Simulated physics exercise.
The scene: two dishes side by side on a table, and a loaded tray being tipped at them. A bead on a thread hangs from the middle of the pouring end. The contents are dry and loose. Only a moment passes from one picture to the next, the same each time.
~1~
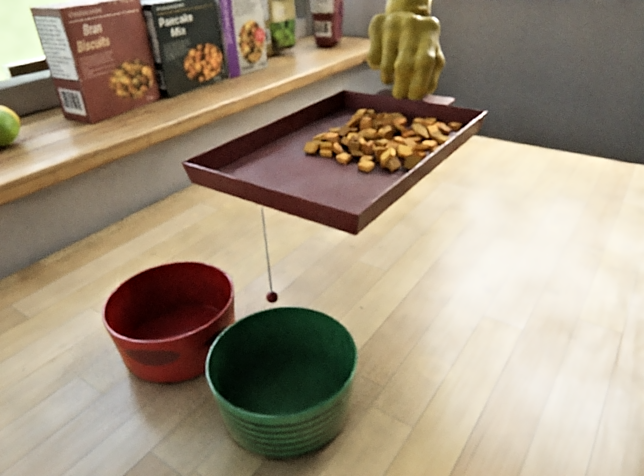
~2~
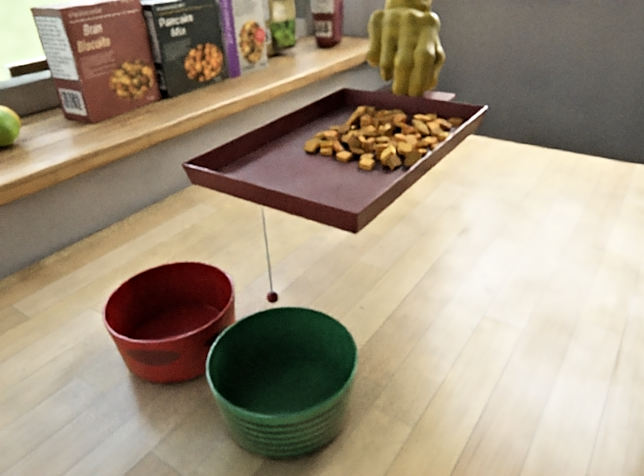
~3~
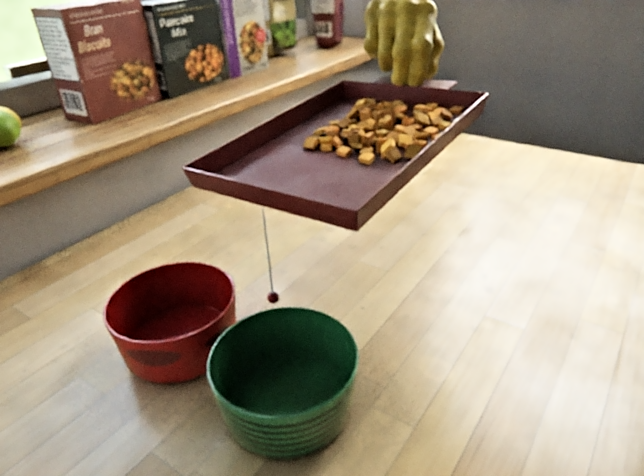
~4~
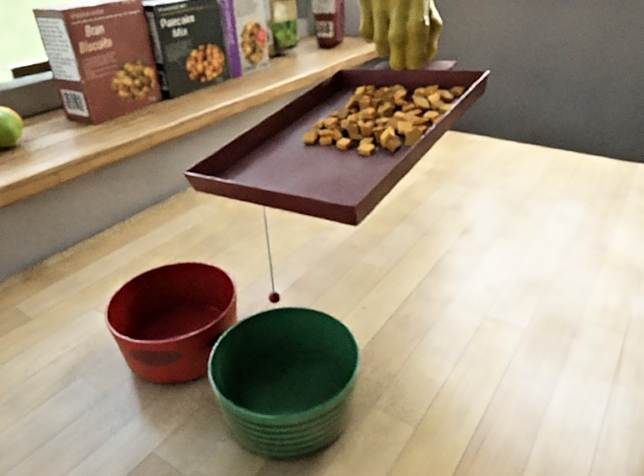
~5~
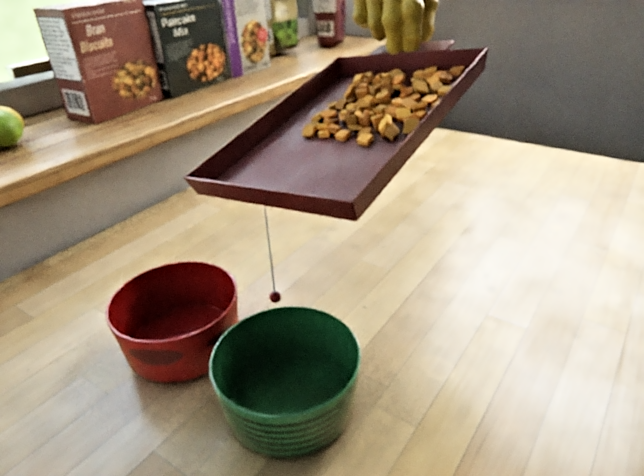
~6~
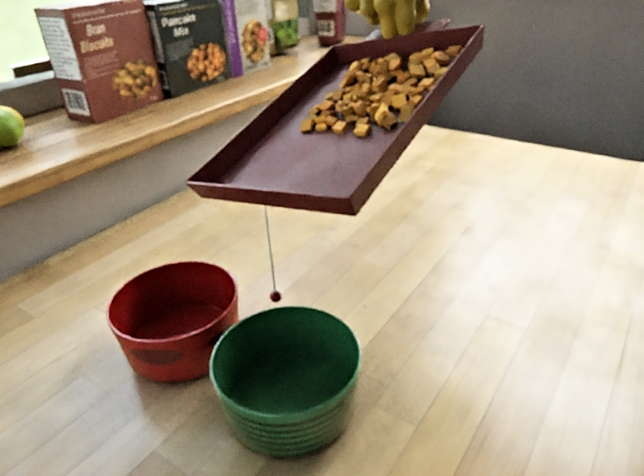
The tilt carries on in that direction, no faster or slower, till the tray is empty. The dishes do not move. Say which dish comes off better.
Fuller: The left dish.
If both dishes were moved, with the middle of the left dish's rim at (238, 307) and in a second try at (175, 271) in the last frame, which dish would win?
At the first place the left dish, at the second the left dish.
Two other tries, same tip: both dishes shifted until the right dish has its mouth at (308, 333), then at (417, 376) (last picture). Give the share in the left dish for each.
About 100 and 20 per cent.
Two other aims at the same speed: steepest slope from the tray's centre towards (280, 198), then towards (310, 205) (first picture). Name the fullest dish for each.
At the first place right, at the second the right dish.
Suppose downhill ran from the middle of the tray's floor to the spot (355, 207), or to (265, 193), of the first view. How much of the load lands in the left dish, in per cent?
About 0 and 40 per cent.
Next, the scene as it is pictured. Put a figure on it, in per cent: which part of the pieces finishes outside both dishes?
Some 20 per cent.
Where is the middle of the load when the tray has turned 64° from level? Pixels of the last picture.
Roughly at (231, 170).
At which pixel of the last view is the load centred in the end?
Around (207, 332).
Shortly afterwards, tray tipped steeply; all but a few on the tray; only a few in the air.
Next, tray tipped past a quarter turn; near a third on the tray; near two thirds in the left dish; only a few outside both; only a few in the air.
Some moments later, tray tipped past a quarter turn; the bulk in the left dish; near a quarter outside both.
In the end, tray tipped past a quarter turn; none at all in the right dish; the bulk in the left dish; near a quarter outside both.
